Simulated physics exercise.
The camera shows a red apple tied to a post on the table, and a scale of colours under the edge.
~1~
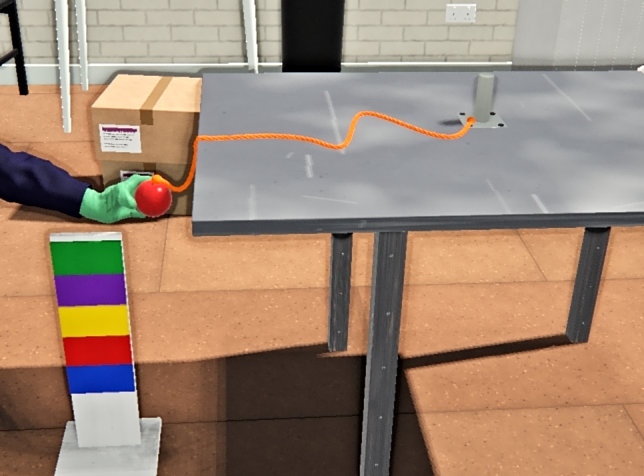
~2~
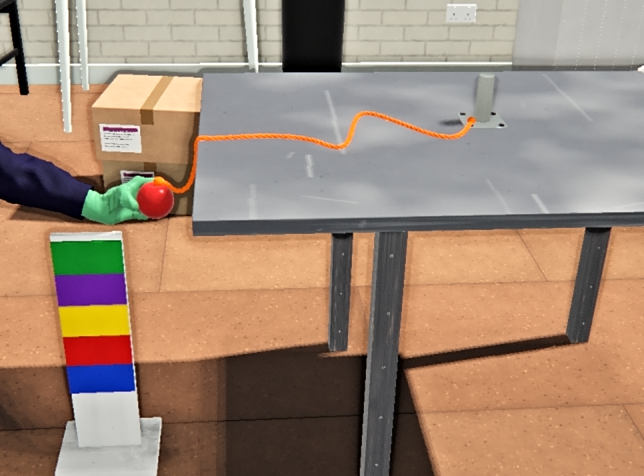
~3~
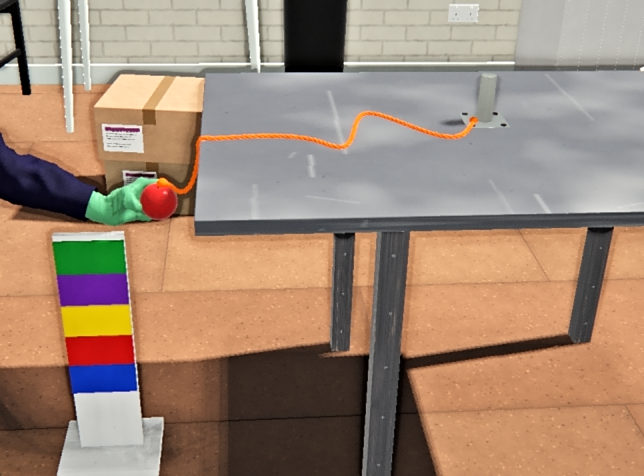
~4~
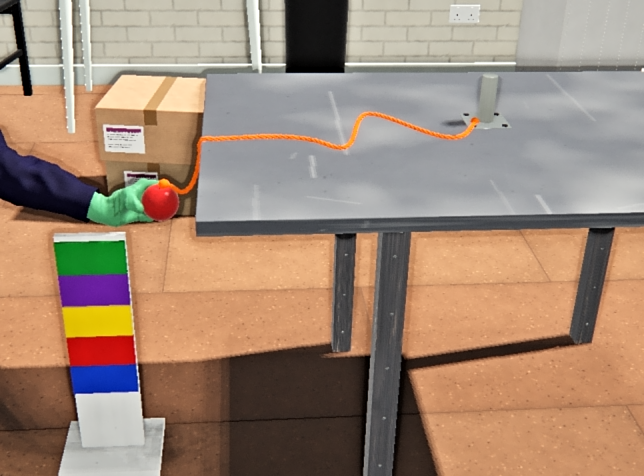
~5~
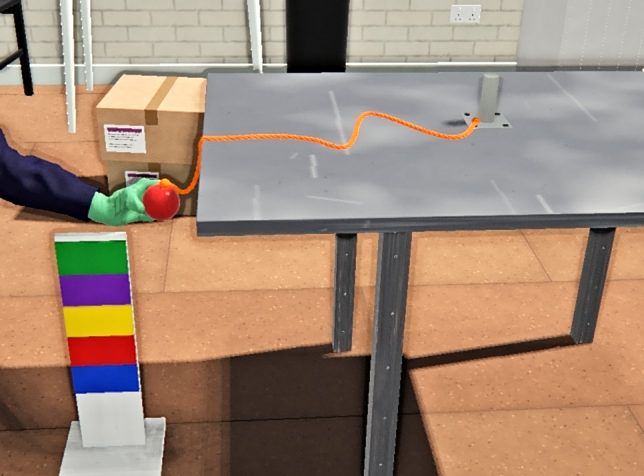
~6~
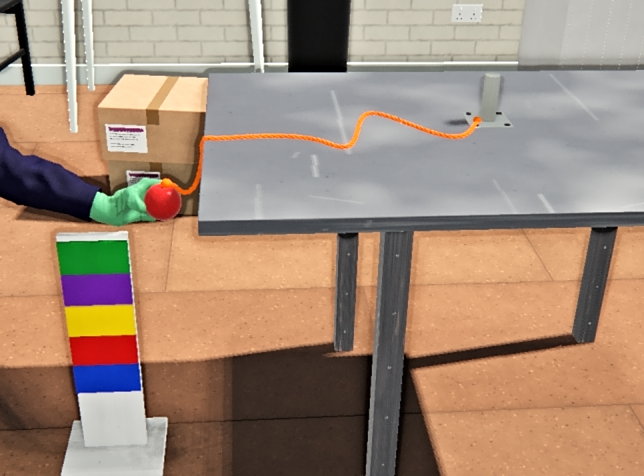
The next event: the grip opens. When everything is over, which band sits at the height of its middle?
The red one.
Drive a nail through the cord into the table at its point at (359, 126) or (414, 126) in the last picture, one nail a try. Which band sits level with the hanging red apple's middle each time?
One after the other, purple; yellow.
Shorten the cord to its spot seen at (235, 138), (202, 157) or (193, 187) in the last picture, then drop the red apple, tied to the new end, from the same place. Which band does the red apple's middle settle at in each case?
Results, first to last: Green; purple; yellow.
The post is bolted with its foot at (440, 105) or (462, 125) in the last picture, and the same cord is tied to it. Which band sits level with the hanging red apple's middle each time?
The first case gives blue, the second gives blue.
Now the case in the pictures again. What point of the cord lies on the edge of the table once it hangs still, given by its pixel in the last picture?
That spot is near (323, 142).
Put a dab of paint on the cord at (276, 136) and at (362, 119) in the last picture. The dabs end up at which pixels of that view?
The first ends at (205, 195) and the second at (305, 133).
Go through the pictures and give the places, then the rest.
Red apple (153, 198); green (87, 259); purple (91, 291); yellow (94, 322); red (98, 352); blue (101, 380), in the first picture.
Red apple (155, 200); cord through (459, 135) (389, 119) (352, 132) (301, 139) (213, 139), in the second picture.
Red apple (159, 201), in the third picture.
Red apple (160, 203); cord through (462, 136) (393, 120) (355, 133) (304, 139) (217, 139), in the fourth picture.
Red apple (161, 202), in the fifth picture.
Red apple (163, 202); cord through (464, 135) (395, 119) (357, 132) (307, 138) (219, 139), in the sixth picture.
Early on, apple near (173, 325); level with yellow.
Midway, apple near (231, 325); level with red.
Near the end, apple near (203, 341); level with red.
Finally, apple near (213, 339); level with red. The cord holds its middle at red.
